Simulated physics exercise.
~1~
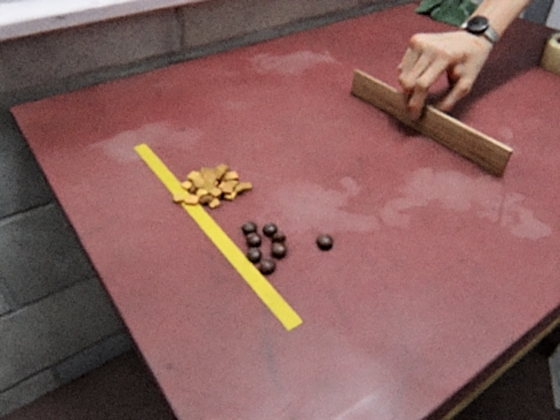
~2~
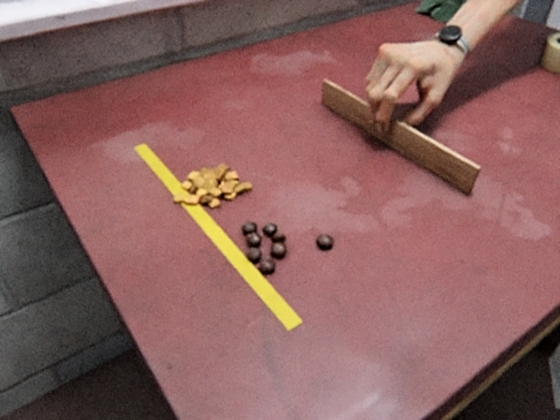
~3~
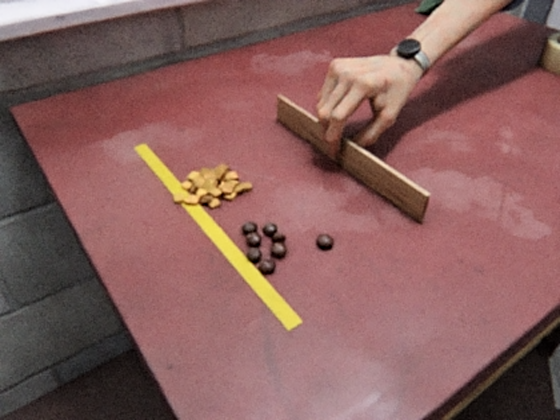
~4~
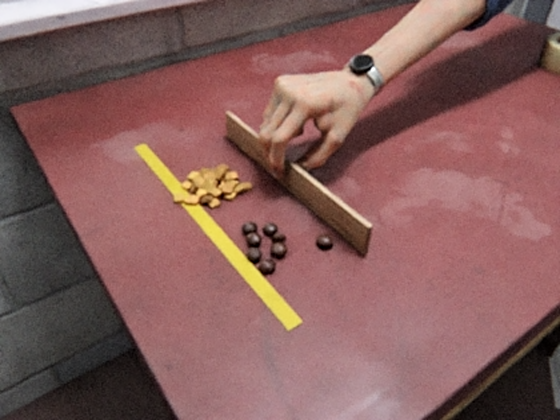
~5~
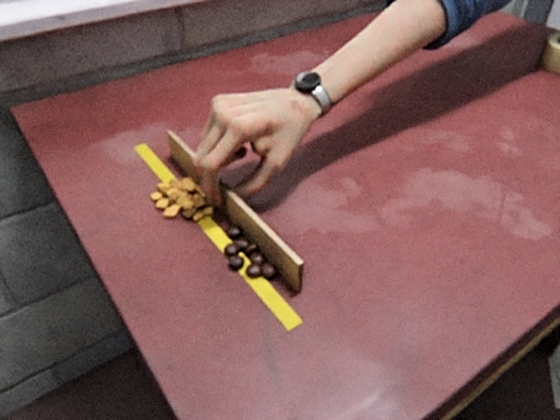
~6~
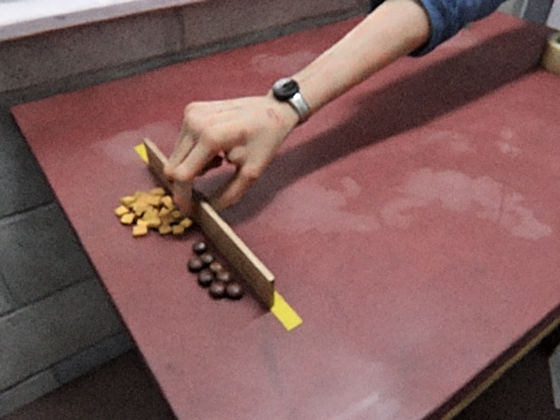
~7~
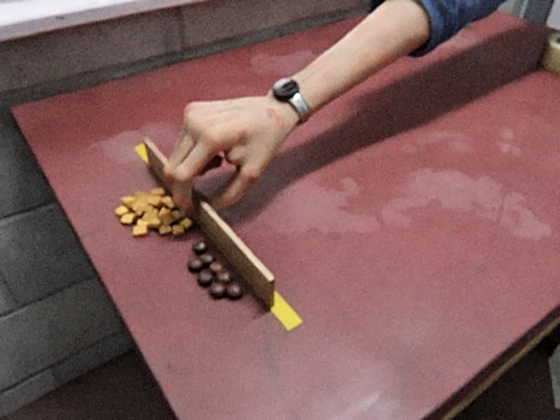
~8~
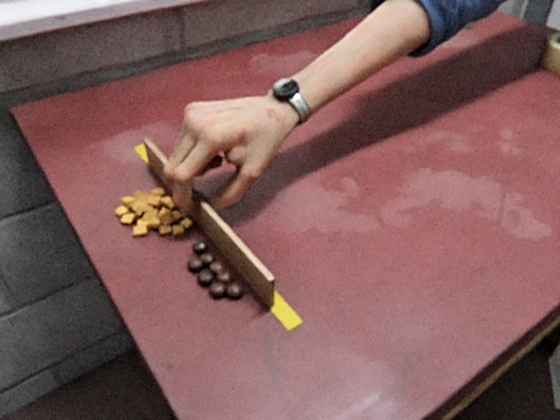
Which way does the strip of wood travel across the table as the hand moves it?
The strip of wood moves to the left across the table, until it stops at the yellow tape.
